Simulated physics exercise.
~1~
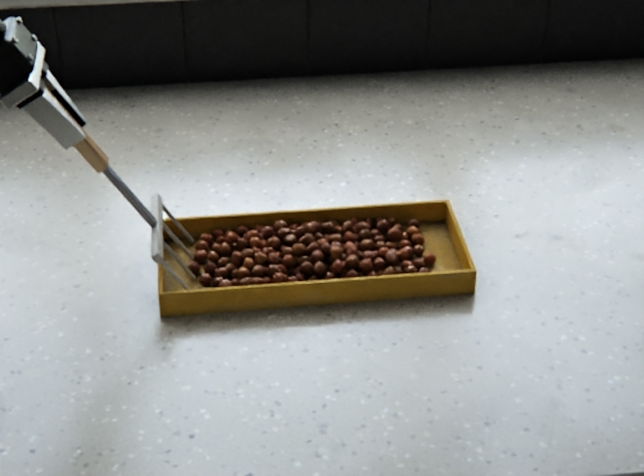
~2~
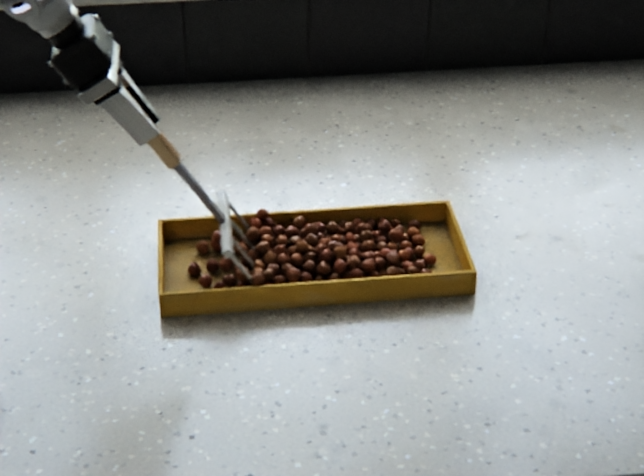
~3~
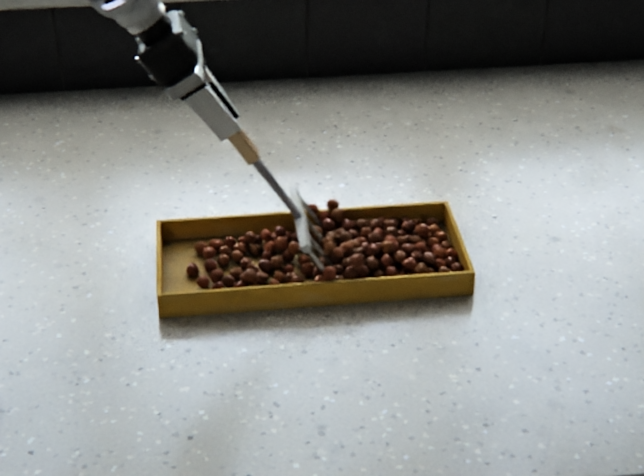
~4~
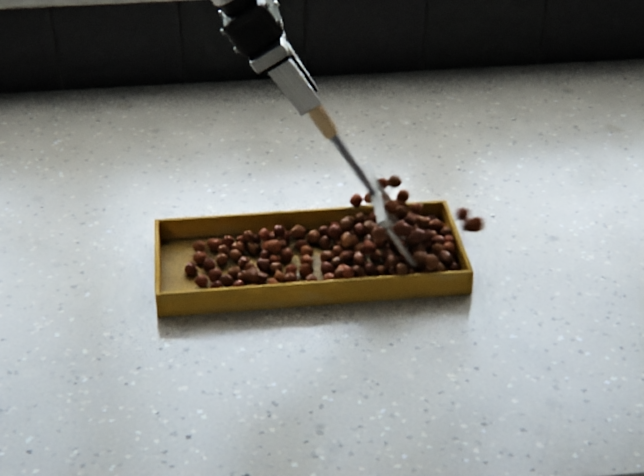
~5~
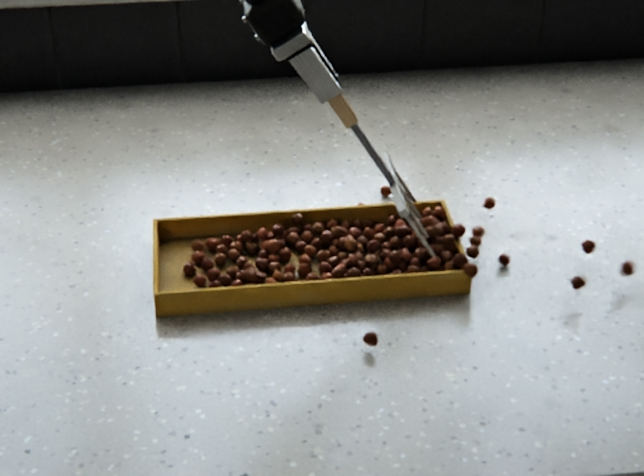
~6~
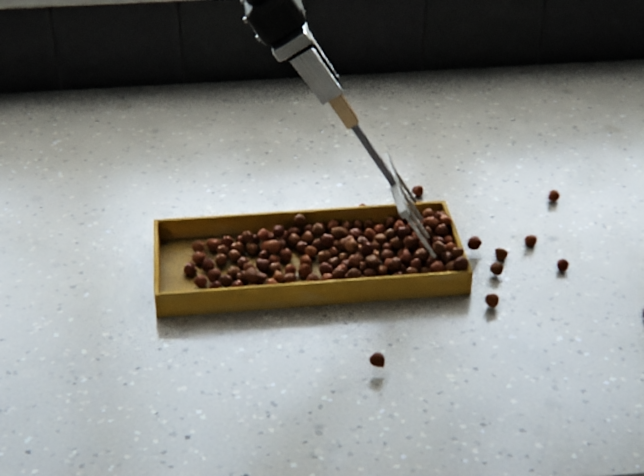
In the video, a robot arm drags a fork rightward through a shallow yellow-brown tin of hazelnuts, heaping them toward the right end, where some spill over and scatter across the speckled table top, while most remain in the tin beside the stopped fork.
